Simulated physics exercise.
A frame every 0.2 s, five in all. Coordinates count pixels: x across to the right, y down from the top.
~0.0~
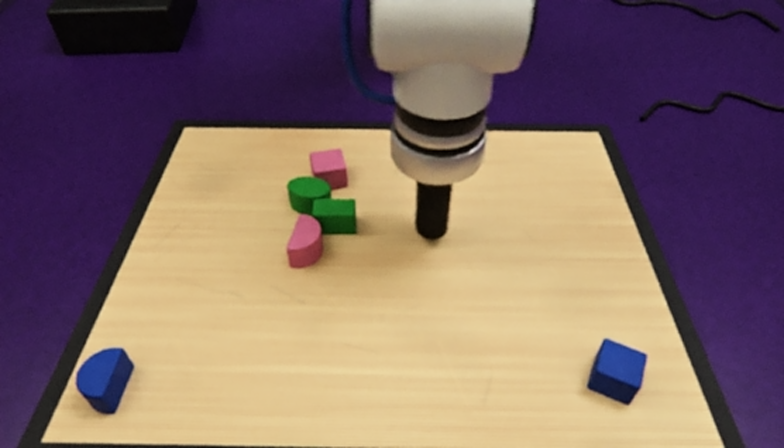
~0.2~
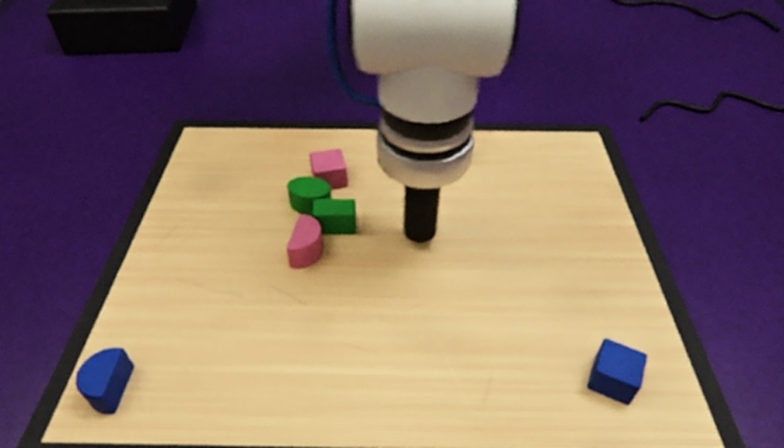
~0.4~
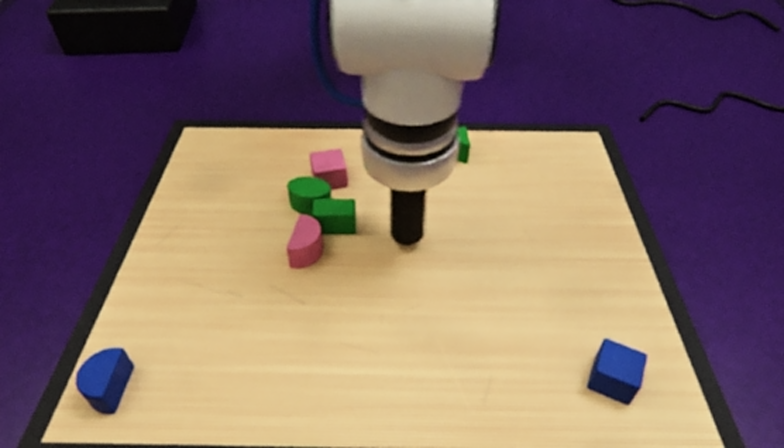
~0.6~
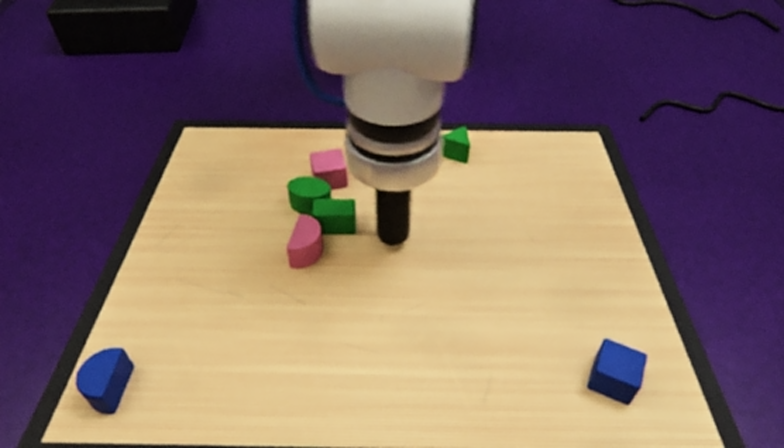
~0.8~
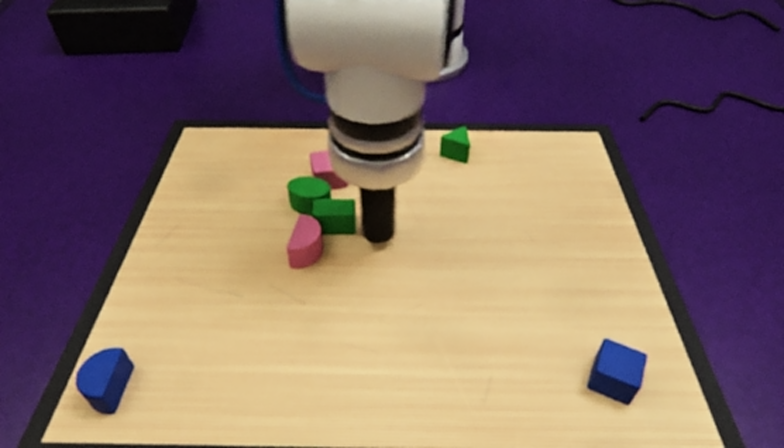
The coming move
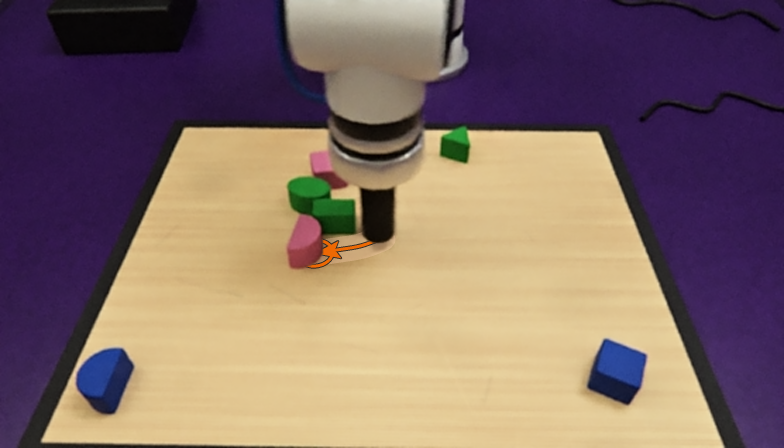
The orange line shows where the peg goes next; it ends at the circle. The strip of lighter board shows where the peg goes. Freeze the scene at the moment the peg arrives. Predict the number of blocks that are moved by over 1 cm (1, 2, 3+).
By the end of the path, one block has moved more than about a centimetre.
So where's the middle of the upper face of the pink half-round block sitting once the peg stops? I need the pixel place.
Its top face will be centred at roughly (278, 234).
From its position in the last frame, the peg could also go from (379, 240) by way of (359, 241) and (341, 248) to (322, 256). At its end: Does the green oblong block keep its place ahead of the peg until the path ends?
The answer is no.
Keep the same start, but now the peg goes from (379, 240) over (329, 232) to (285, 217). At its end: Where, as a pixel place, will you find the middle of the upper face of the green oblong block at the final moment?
It will likely be found at (255, 183).
The line goes from (379, 240) via (348, 248), ending at (315, 253).
The first path, step by step. Halfway along, peg (347, 240); nothing pushed yet.
At the end, peg (314, 245); pink half-round block (278, 234); green oblong block unmoved.
